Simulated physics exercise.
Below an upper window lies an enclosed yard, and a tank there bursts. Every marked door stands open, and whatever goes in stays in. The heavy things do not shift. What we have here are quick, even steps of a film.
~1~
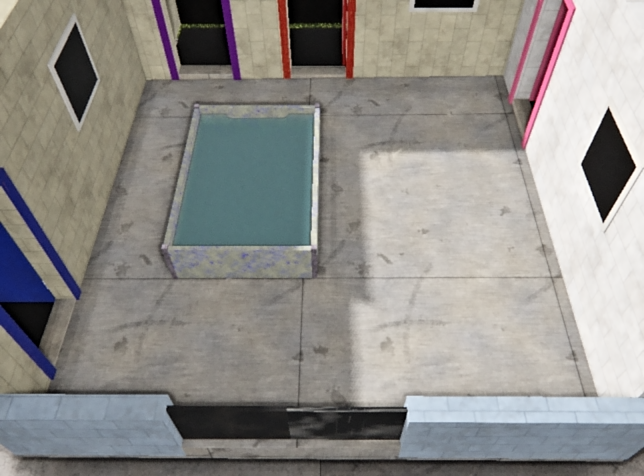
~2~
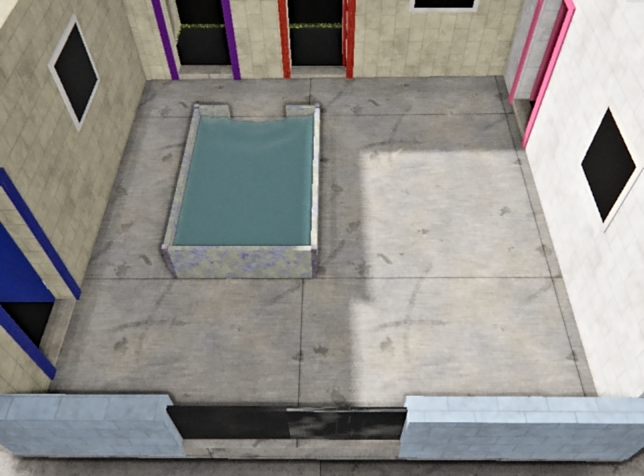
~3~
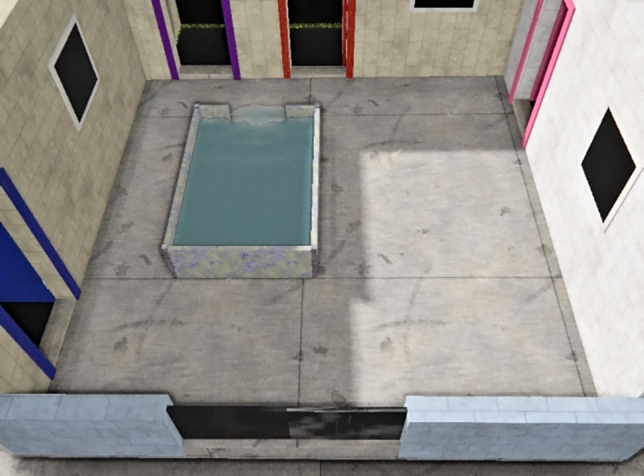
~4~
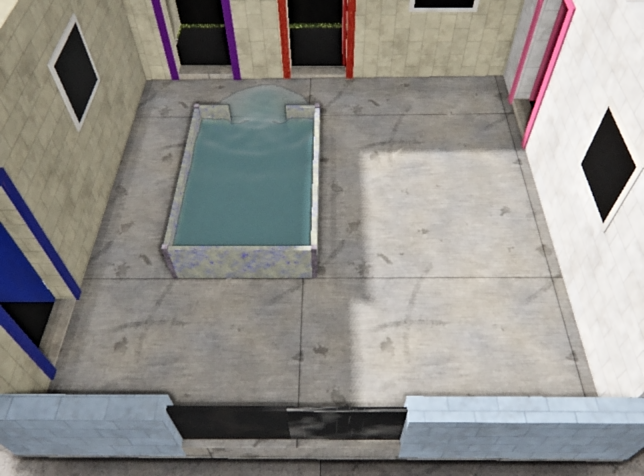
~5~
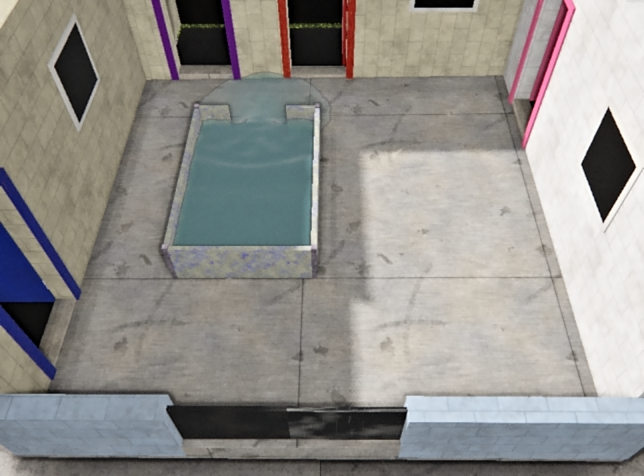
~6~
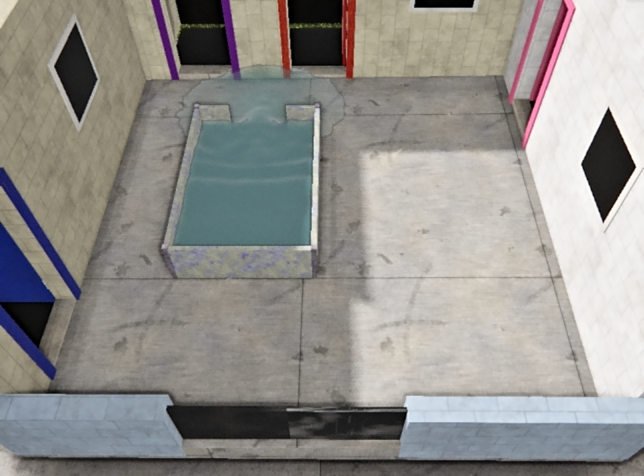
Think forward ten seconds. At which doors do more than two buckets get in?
As I see it, the blue door is going to allow over two buckets; the red door is going to allow over two buckets; the purple door is going to allow over two buckets; the pink door is going to allow two buckets or less.
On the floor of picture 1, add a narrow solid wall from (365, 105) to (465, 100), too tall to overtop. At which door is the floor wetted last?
I say the blue one.
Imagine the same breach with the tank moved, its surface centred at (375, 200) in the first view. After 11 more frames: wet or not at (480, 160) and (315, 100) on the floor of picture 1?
In turn: Dry, flooded.
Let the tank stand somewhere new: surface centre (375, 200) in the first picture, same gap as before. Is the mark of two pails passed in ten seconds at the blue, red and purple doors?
Blue: Within the limit; red: Exceeds the limit; purple: Within the limit.
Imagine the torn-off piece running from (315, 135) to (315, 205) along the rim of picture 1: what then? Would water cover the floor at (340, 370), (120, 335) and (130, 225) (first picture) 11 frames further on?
Taken in turn they're unwetted, unwetted and unwetted.
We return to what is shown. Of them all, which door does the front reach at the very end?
That would be the blue-painted one.
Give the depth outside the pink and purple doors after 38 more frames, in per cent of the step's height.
The first comes to about 60 percent, the second to about 110 percent.
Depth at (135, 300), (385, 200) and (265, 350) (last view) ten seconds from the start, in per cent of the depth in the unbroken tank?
First spot 6 %, second 4 %, third 6 %.
A moment on, water covers 15 % of the floor; the blue door not reached, the red door under two buckets in, the purple door under two buckets in, the pink door not reached.
Next, water covers 20 % of the floor; the blue door not reached, the red door over two buckets in, the purple door over two buckets in, the pink door not reached.
Then, water covers 35 % of the floor; the blue door not reached, the red door far over two buckets in, the purple door over two buckets in, the pink door wet at the sill, nothing in.
Later, water covers 60 % of the floor; the blue door wet at the sill, nothing in, the red door far over two buckets in, the purple door over two buckets in, the pink door wet at the sill, nothing in.
In the end, water covers 95 % of the floor; the blue door over two buckets in, the red door far over two buckets in, the purple door over two buckets in, the pink door wet at the sill, nothing in.
